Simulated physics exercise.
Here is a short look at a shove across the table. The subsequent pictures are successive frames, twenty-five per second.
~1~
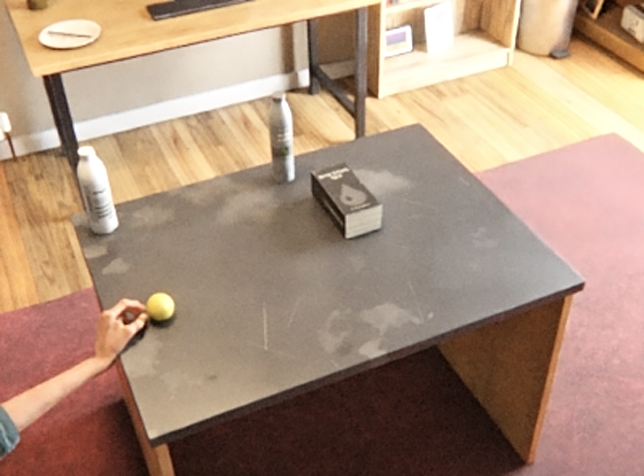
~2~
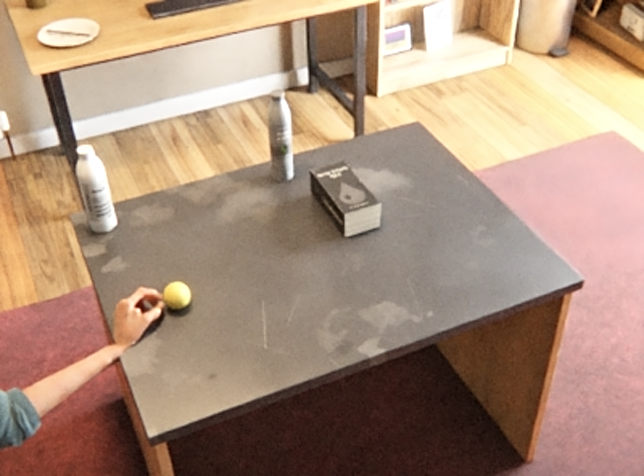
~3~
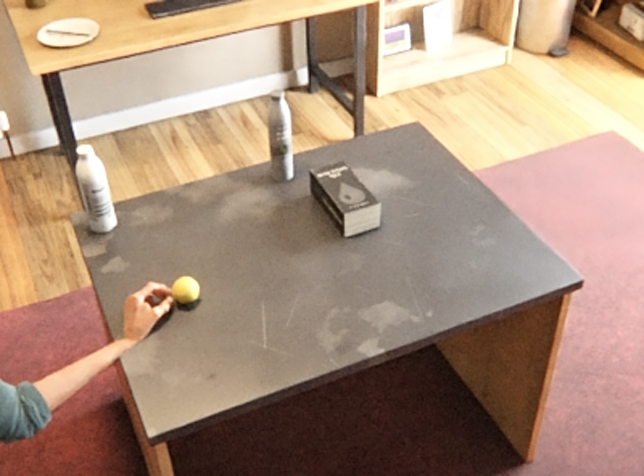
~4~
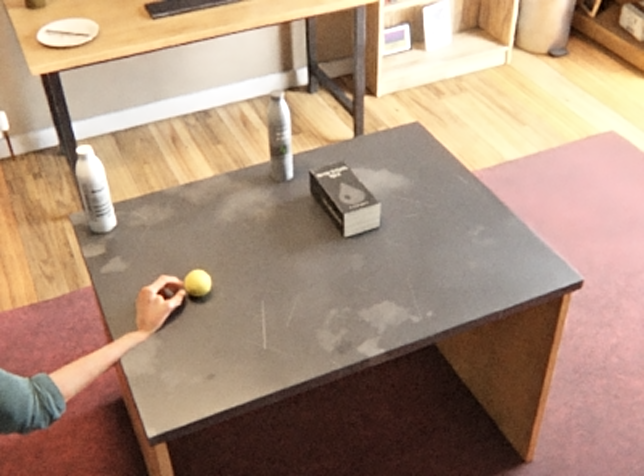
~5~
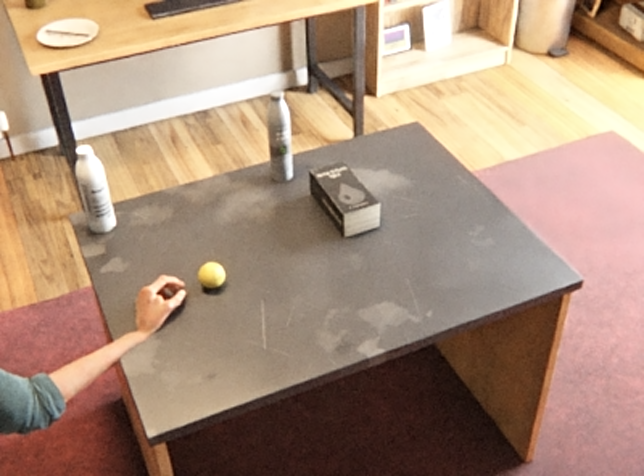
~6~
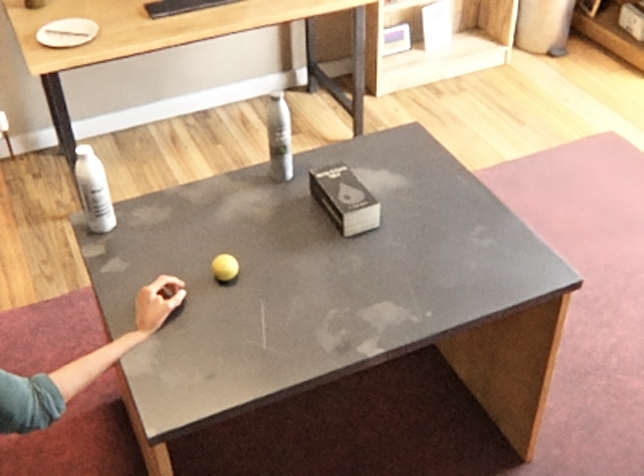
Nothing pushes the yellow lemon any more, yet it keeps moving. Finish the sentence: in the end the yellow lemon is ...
Still on the table.
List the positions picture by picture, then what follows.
In the first frame, under the hand; yellow lemon (160, 308).
In the second frame, under the hand; yellow lemon (177, 296).
In the third frame, under the hand; yellow lemon (186, 291).
In the fourth frame, yellow lemon (198, 284).
In the fifth frame, yellow lemon (212, 276) shifted about its own width.
In the sixth frame, yellow lemon (225, 268) shifted about its own width.
Then, 0.10 s on from there, yellow lemon shifted well along near (257, 249).
Then, 0.30 s on from there, yellow lemon shifted well along near (316, 215).
Then, 0.70 s on from there, yellow lemon shifted well along near (286, 202).
Then, 1.40 s on from there, yellow lemon shifted well along near (249, 186).
In the end, moved from the start, yellow lemon. At the end, from the last picture's camera, yellow lemon near (235, 180).
